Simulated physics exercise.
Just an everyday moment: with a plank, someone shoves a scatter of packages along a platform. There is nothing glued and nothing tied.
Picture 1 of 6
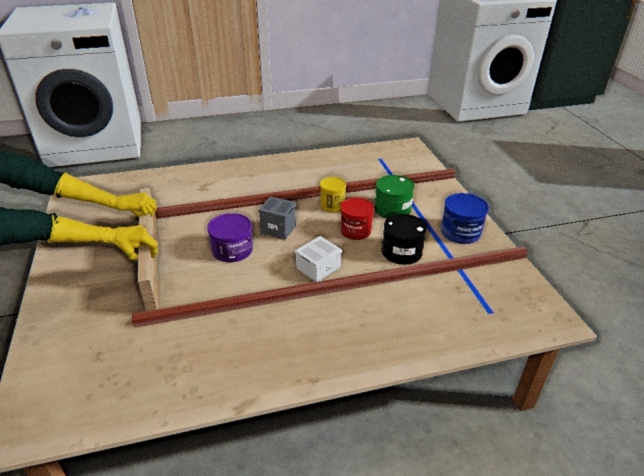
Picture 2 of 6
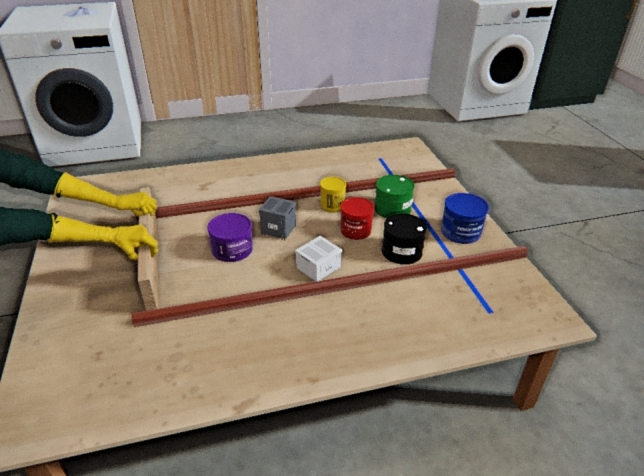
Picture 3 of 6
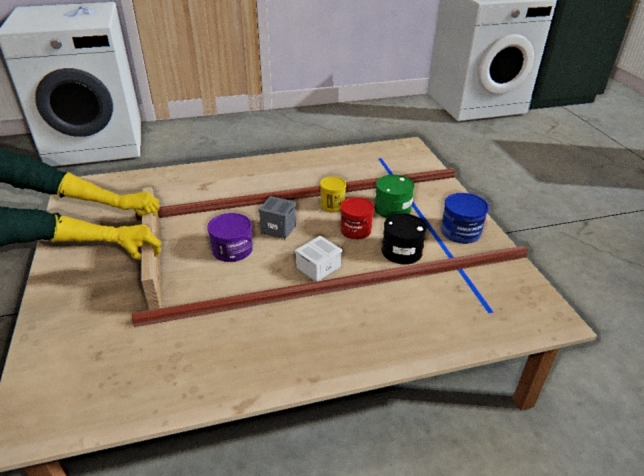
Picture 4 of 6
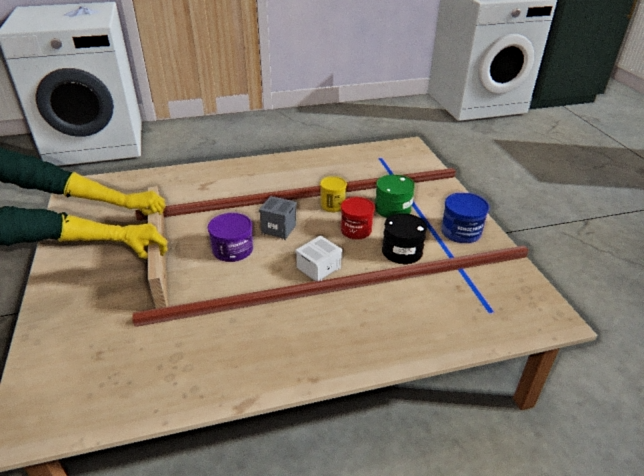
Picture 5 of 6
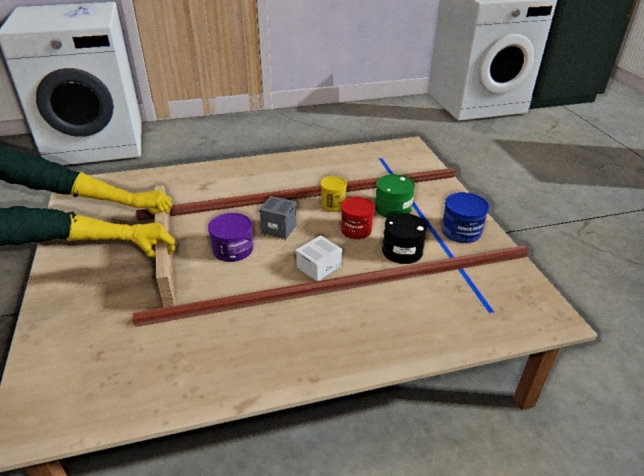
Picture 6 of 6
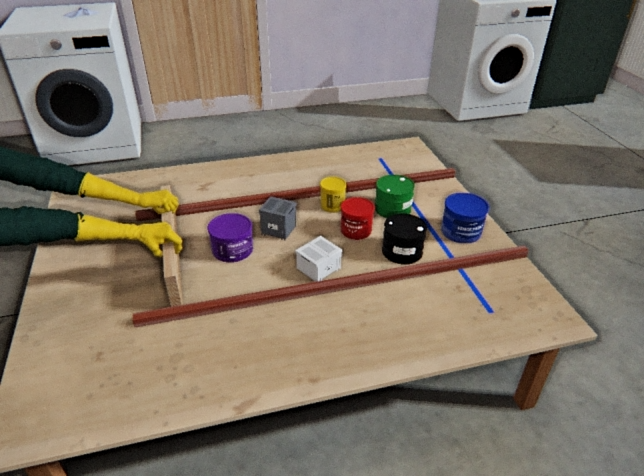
On a wooden table in a room with washing machines, yellow-gloved hands slid a plank slightly to the right between two rails, while the colourful pails and boxes near the blue tape stayed still.
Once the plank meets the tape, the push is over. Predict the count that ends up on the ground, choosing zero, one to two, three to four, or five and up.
The count is one to two.
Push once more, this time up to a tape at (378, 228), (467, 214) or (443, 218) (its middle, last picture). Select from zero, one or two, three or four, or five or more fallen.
Result per tape, in order - none at all / five or more / either three or four.
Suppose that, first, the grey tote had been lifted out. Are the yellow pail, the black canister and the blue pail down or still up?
Here's how it goes: The yellow pail hangs on, the black canister hangs on, and the blue pail is gone.
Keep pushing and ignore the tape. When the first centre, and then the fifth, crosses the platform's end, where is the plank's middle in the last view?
First at (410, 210), next at (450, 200).
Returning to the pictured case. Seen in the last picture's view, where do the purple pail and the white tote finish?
About (444, 207), and about (464, 241).
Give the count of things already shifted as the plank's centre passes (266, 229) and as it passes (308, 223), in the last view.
Tally: 2; 5.
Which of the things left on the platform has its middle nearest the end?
The green canister finishes nearest.
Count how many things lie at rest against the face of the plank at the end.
Tally at the end: 3.
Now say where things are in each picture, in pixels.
Blue pail (464, 218); green canister (394, 197); black canister (404, 239); plank (148, 246); tape (425, 221), in the first picture.
Green canister (394, 197); white tote (318, 259), in the second picture.
Black canister (404, 239); yellow pail (333, 195), in the third picture.
Blue pail (464, 218); purple pail (231, 237), in the fourth picture.
Green canister (394, 196); grey tote (279, 218), in the fifth picture.
Blue pail (464, 218); green canister (394, 197); black canister (404, 239); plank (171, 243); tape (425, 221), in the sixth picture.
Early on, none off yet; blue pail at rest near (464, 218); green canister at rest near (394, 197); black canister at rest near (404, 239).
A while later, none off yet; blue pail travelled a little near (473, 215); green canister travelled about its own width near (431, 191); black canister travelled about its own width near (447, 232).
Finally, the number that fall off is one or two; lost, blue pail.
